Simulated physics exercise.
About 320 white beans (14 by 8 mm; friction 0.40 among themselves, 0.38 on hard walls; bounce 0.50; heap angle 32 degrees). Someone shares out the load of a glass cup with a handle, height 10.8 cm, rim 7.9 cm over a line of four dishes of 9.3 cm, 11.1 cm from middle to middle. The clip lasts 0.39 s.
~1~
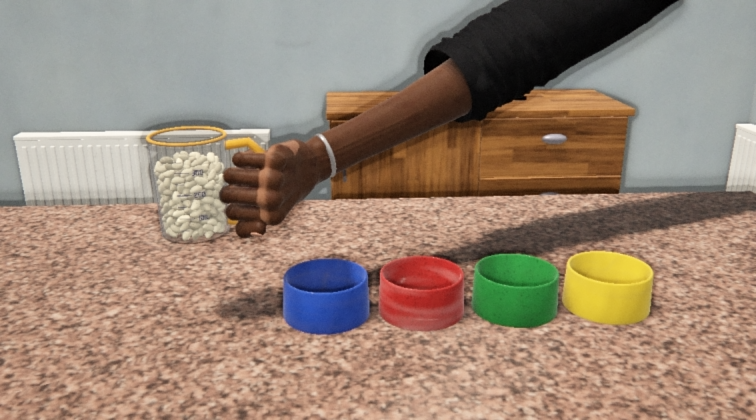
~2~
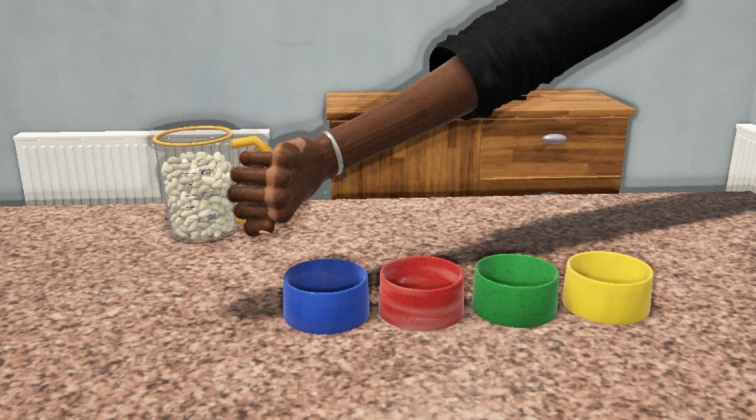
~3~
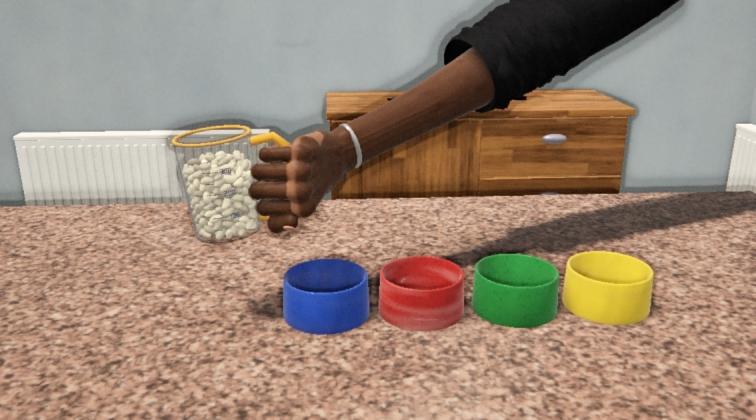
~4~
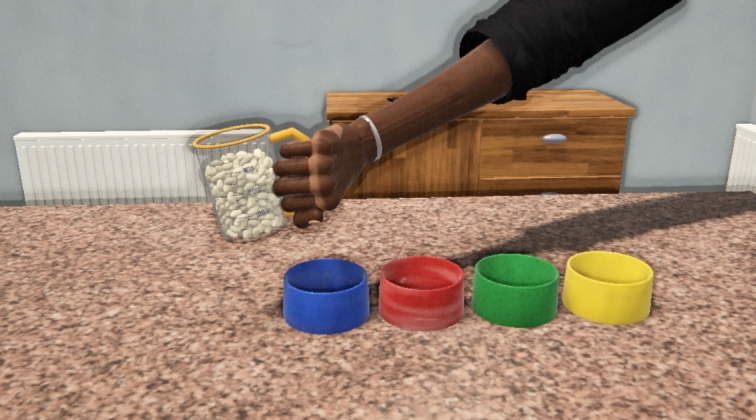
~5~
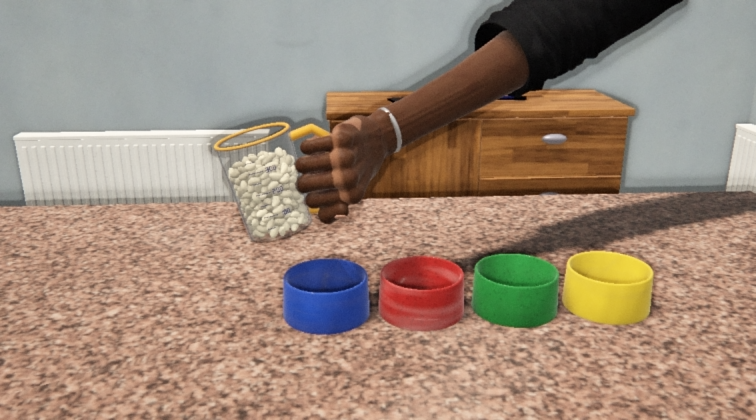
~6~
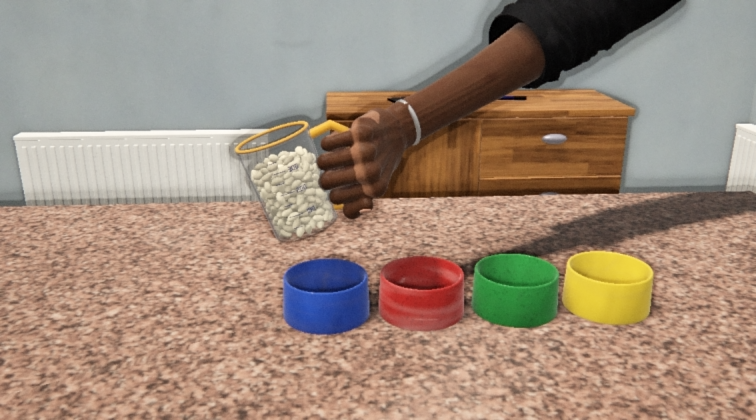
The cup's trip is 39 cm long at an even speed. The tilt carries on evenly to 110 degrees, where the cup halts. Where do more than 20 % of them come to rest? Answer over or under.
Red dish: Under; blue dish: Under; green dish: Over; yellow dish: Under; on the counter: Over.
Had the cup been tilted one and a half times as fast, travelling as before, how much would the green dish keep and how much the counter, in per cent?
In that case green 50, counter 40.
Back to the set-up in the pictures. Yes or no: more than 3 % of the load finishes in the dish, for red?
Red yes.
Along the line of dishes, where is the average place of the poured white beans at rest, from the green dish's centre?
Some 4 cm to the left.
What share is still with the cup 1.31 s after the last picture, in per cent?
About 100 per cent.
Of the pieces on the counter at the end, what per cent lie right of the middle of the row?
Some 40 per cent.
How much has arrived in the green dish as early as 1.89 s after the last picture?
Near 25 per cent so far.
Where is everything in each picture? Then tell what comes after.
In the first frame, cup at (192, 185), tilt 0 degrees, lip at (149, 137), moved 0.0 cm; middle of the pieces at (188, 195); blue dish at (326, 276); red dish at (422, 273); green dish at (517, 270); yellow dish at (610, 268).
In the second frame, cup at (199, 185), tilt 1 degrees, lip at (156, 137), moved 0.8 cm; middle of the pieces at (196, 195).
In the third frame, cup at (221, 184), tilt 5 degrees, lip at (174, 140), moved 3.1 cm; middle of the pieces at (218, 195).
In the fourth frame, cup at (244, 184), tilt 10 degrees, lip at (195, 143), moved 5.5 cm; middle of the pieces at (242, 195).
In the fifth frame, cup at (267, 183), tilt 14 degrees, lip at (216, 146), moved 8.1 cm; middle of the pieces at (266, 195).
In the sixth frame, cup at (290, 183), tilt 18 degrees, lip at (237, 149), moved 10.5 cm; middle of the pieces at (289, 194); blue dish at (326, 276); red dish at (422, 273); green dish at (517, 270); yellow dish at (610, 268).
Then, 0.78 s after the last picture, tilt 61 degrees; cup holds 100 %.
Then, 1.31 s after the last picture, tilt 90 degrees; cup holds 100 %.
Then, 1.89 s after the last picture, tilt 110 degrees; cup holds 50 %, green 25 %.
In the end, red 5 %, blue 0 %, green 50 %, yellow 0 %, counter 45 %.
